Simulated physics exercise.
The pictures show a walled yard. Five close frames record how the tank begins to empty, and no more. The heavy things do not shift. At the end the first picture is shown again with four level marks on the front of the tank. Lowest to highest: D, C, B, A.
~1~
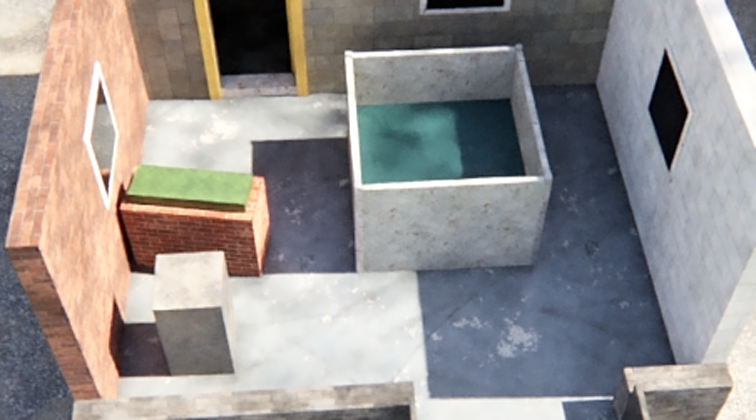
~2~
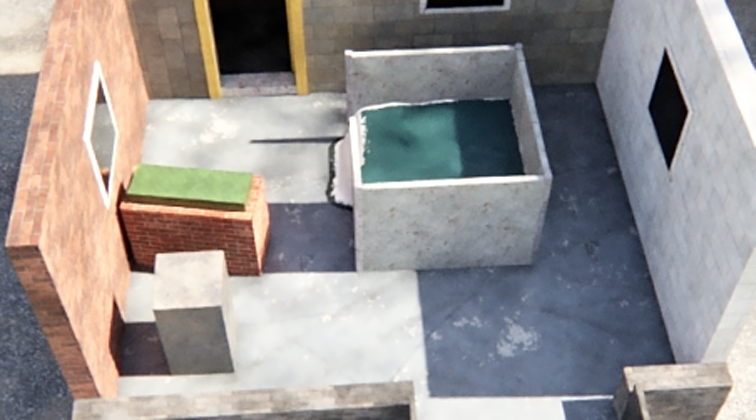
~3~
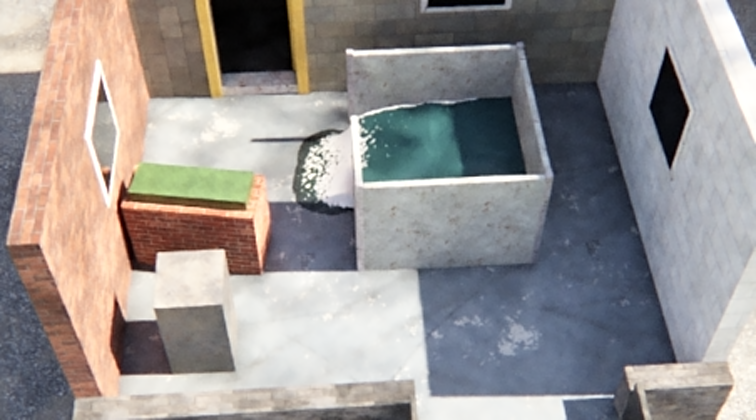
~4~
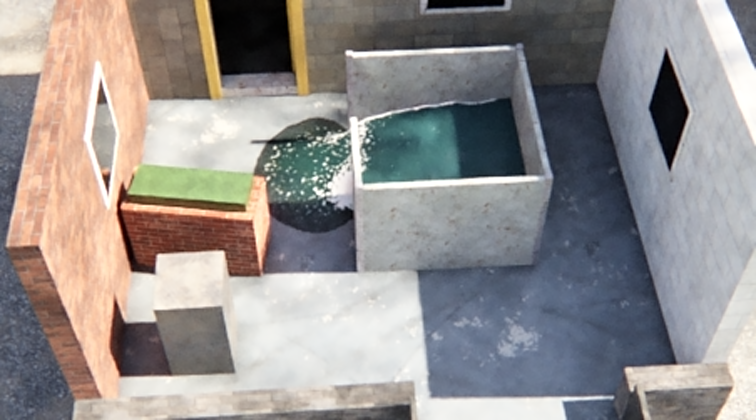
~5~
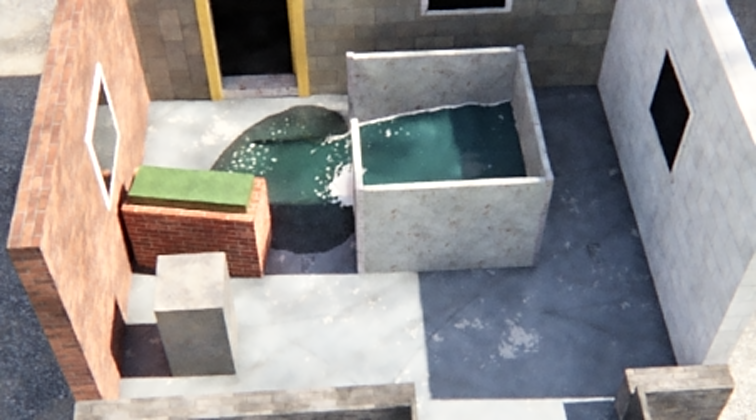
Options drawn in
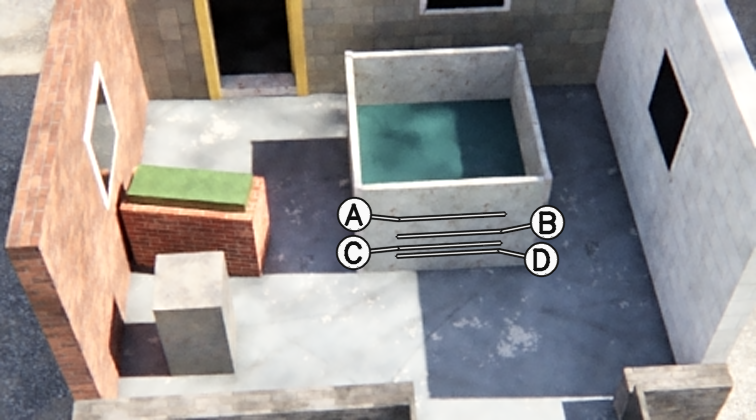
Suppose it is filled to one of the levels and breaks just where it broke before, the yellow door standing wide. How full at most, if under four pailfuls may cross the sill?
C will do.
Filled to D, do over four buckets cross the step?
No.
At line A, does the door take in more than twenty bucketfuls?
Yes, it does.
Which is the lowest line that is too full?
That would be B.
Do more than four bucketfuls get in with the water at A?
Yes, that goes wrong.
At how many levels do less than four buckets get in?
Two of them.
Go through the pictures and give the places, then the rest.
In the first picture, water in the tank at rest, its middle at (440, 160); foot of the yellow doorway at (259, 96); open gate at (520, 372).
In the second picture, water covers 1 % of the ground, its front hidden from here.
In the third picture, 3 % of the ground under water, visible out to (306, 199).
In the fourth picture, 7 % of the ground under water, visible out to (290, 214).
In the fifth picture, 13 % of the ground under water, visible out to (279, 238).
In white, A at (451, 216); B at (450, 233); C at (449, 245); D at (448, 253); from the bottom up D, C, B, A.
With A, dozens of bucketfuls pour in.
With B, about 12 bucketfuls get in.
With C, a bucket or two gets in.
With D, nothing gets over.
